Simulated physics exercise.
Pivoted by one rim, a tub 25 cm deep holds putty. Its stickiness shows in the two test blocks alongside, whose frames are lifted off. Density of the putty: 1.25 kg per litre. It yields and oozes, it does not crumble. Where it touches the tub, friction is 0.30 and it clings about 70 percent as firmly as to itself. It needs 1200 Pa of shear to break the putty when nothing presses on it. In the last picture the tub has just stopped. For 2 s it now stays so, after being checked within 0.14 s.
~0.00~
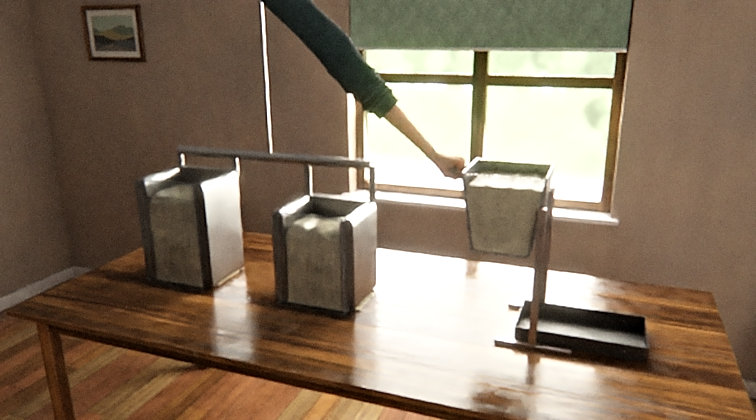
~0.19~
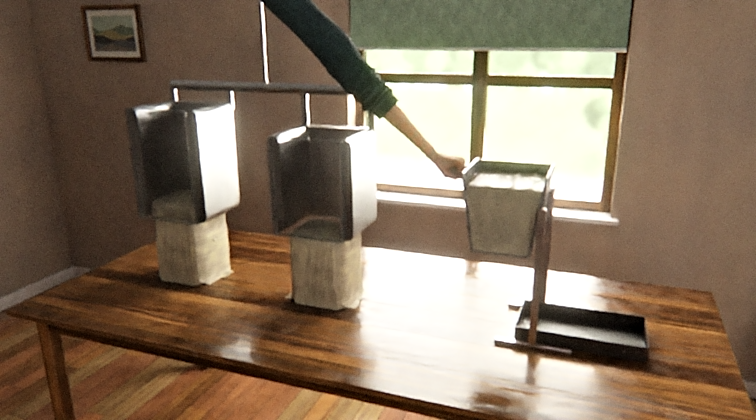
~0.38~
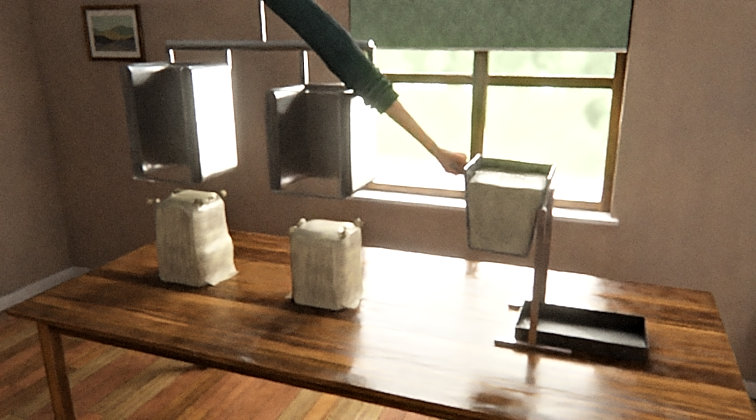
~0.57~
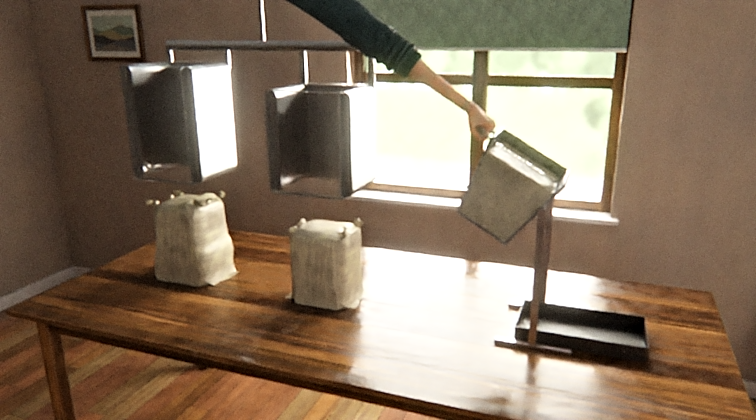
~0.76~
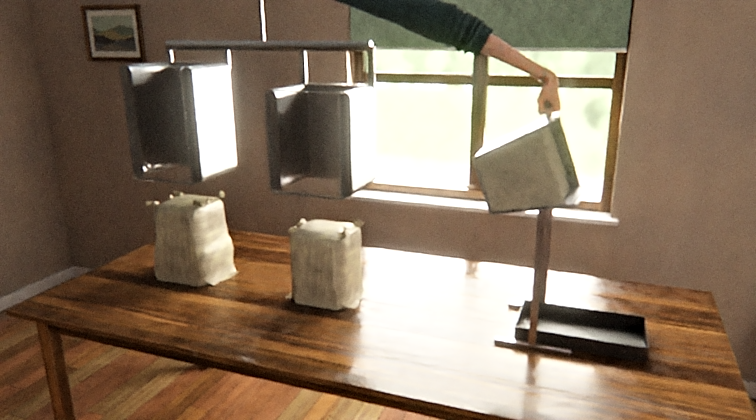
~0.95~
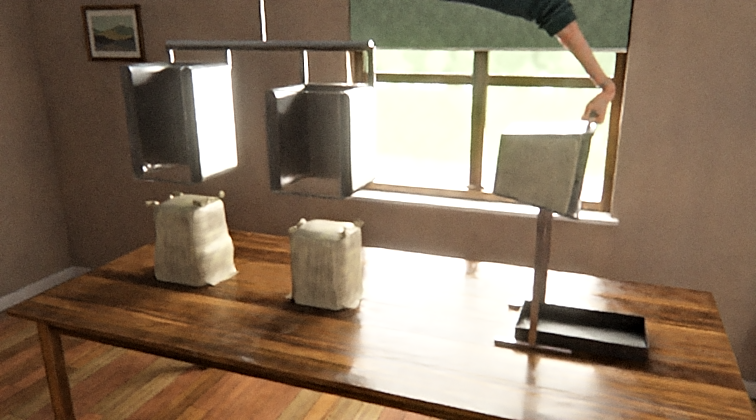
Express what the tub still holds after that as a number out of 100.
Something like 100 per cent.
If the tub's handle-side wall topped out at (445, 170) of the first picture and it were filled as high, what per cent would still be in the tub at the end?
45 %, roughly.
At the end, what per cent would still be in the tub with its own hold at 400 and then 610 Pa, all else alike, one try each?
In order: Around 30 % and around 0 %.
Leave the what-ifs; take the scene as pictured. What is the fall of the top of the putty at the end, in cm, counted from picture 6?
About 0 cm.
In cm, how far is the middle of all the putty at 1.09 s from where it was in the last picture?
Close to 0 centimetres.
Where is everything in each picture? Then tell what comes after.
In the first picture, handle-side rim at (464, 173), tilt 0 degrees; top of the putty at (530, 190); blocks stand 36 cm, 29 cm (left to right).
In the second picture, handle-side rim at (464, 173), tilt 0 degrees; top of the putty at (530, 190); blocks stand 35 cm, 29 cm (left to right).
In the third picture, handle-side rim at (466, 170), tilt 3 degrees; top of the putty at (476, 183); blocks stand 34 cm, 29 cm (left to right).
In the fourth picture, handle-side rim at (493, 140), tilt 30 degrees; top of the putty at (492, 154); blocks stand 33 cm, 29 cm (left to right).
In the fifth picture, handle-side rim at (553, 124), tilt 70 degrees; top of the putty at (542, 134); blocks stand 33 cm, 29 cm (left to right).
In the sixth picture, handle-side rim at (593, 136), tilt 95 degrees; top of the putty at (573, 139); blocks stand 33 cm, 29 cm (left to right).
After 1.09 s, the tub is at 95 degrees and holds 100 %.
After 1.26 s, the tub is at 95 degrees and holds 100 %.
After 1.43 s, the tub is at 95 degrees and holds 100 %.
After 1.60 s, the tub is at 95 degrees and holds 100 %.
After 2.95 s, at the end, the tub is at 95 degrees and holds 100 %.
